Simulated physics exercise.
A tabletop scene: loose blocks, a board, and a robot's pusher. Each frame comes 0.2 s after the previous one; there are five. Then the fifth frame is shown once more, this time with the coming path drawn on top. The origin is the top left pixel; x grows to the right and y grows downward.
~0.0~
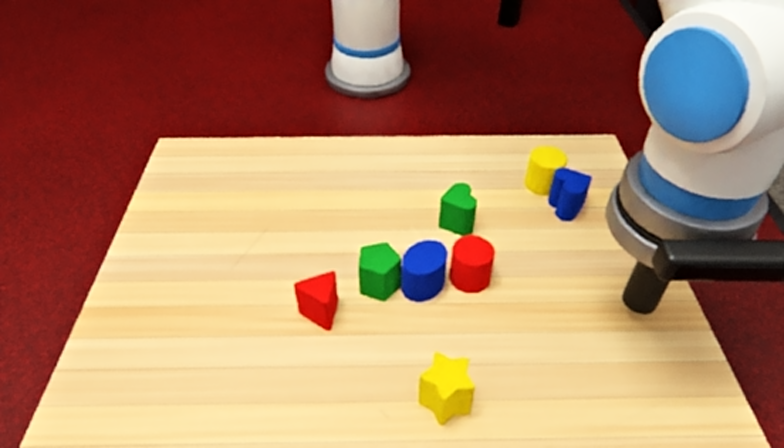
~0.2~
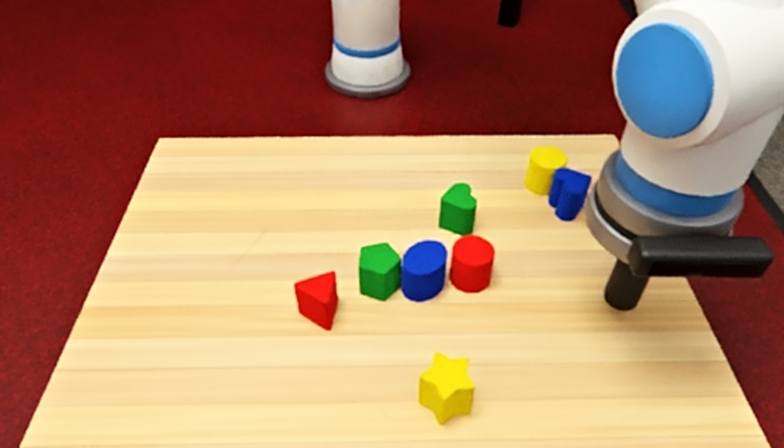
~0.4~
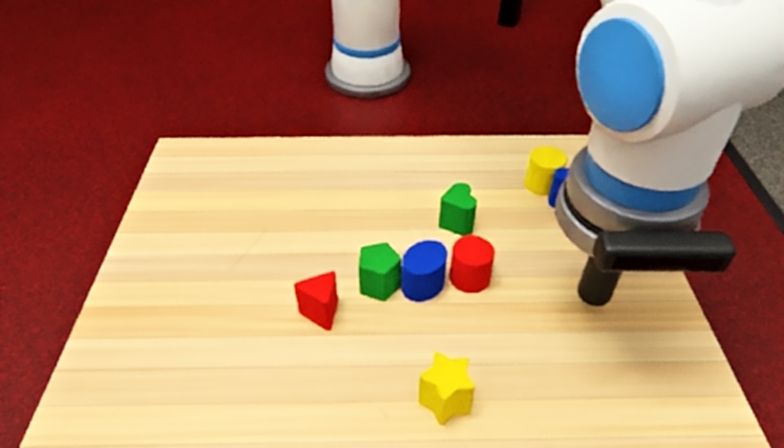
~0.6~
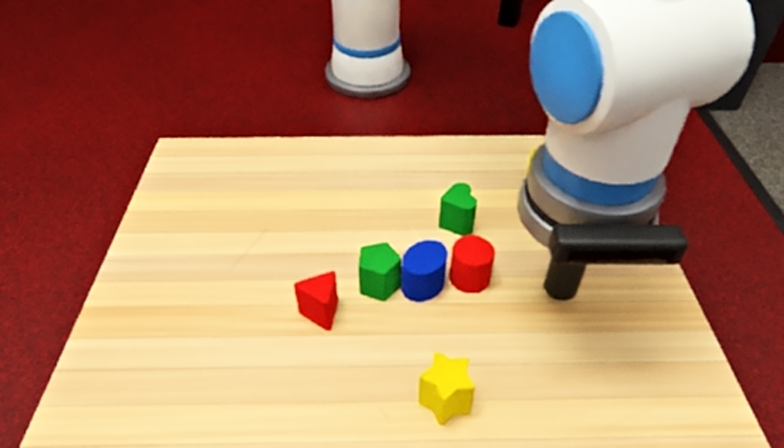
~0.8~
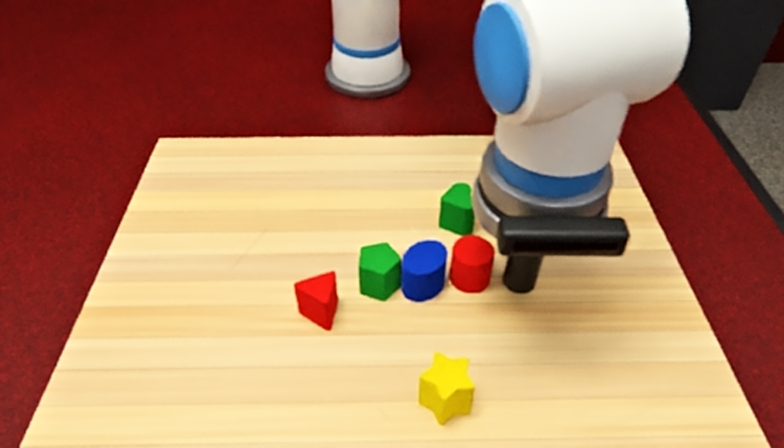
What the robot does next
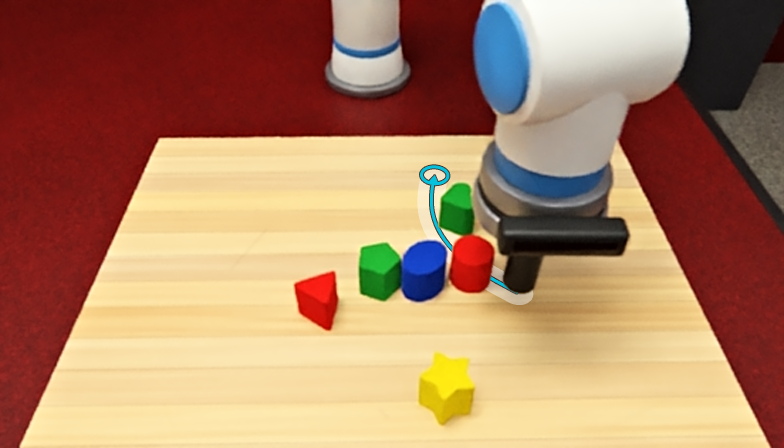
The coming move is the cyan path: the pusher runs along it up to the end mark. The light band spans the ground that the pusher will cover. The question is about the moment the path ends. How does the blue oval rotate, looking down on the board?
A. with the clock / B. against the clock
B - against the clock.
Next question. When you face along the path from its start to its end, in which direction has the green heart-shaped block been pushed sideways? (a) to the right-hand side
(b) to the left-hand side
Choice a: To the right-hand side.
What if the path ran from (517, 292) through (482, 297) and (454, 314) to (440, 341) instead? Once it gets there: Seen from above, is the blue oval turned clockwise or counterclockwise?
It rotates counterclockwise.
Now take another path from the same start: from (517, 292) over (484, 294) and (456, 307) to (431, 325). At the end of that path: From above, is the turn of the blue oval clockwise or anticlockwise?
Its rotation is counterclockwise.
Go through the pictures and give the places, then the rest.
The first frame shows tip of the pusher at (639, 301), middles of tops, green pentagonal block at (378, 257), blue oval at (425, 256), green heart-shaped block at (460, 195), red disc at (474, 249).
The second frame shows pusher at (620, 298), nothing pushed.
The third frame shows pusher at (594, 294), nothing pushed.
The fourth frame shows pusher at (560, 288), nothing pushed.
The fifth frame shows pusher at (519, 282), green pentagonal block at (378, 257), blue oval at (425, 256), green heart-shaped block at (460, 195), red disc at (474, 249).
The line goes from (517, 292) through (460, 257) and (433, 215) to (435, 175).
The first path, step by step. One third of the way, pusher at (462, 246); green pentagonal block at (368, 261), turned 25° clockwise; blue oval at (406, 252), turned 60° anticlockwise; red disc at (427, 226).
Two thirds of the way, pusher at (434, 204); green pentagonal block at (367, 261), turned 25° clockwise; blue oval at (406, 252), turned 60° anticlockwise; green heart-shaped block at (462, 179), turned 50° clockwise; red disc at (413, 218).
At the end, pusher at (435, 165); green pentagonal block at (367, 261), turned 25° clockwise; blue oval at (406, 252), turned 60° anticlockwise; green heart-shaped block at (463, 177), turned 60° clockwise; red disc at (413, 218).
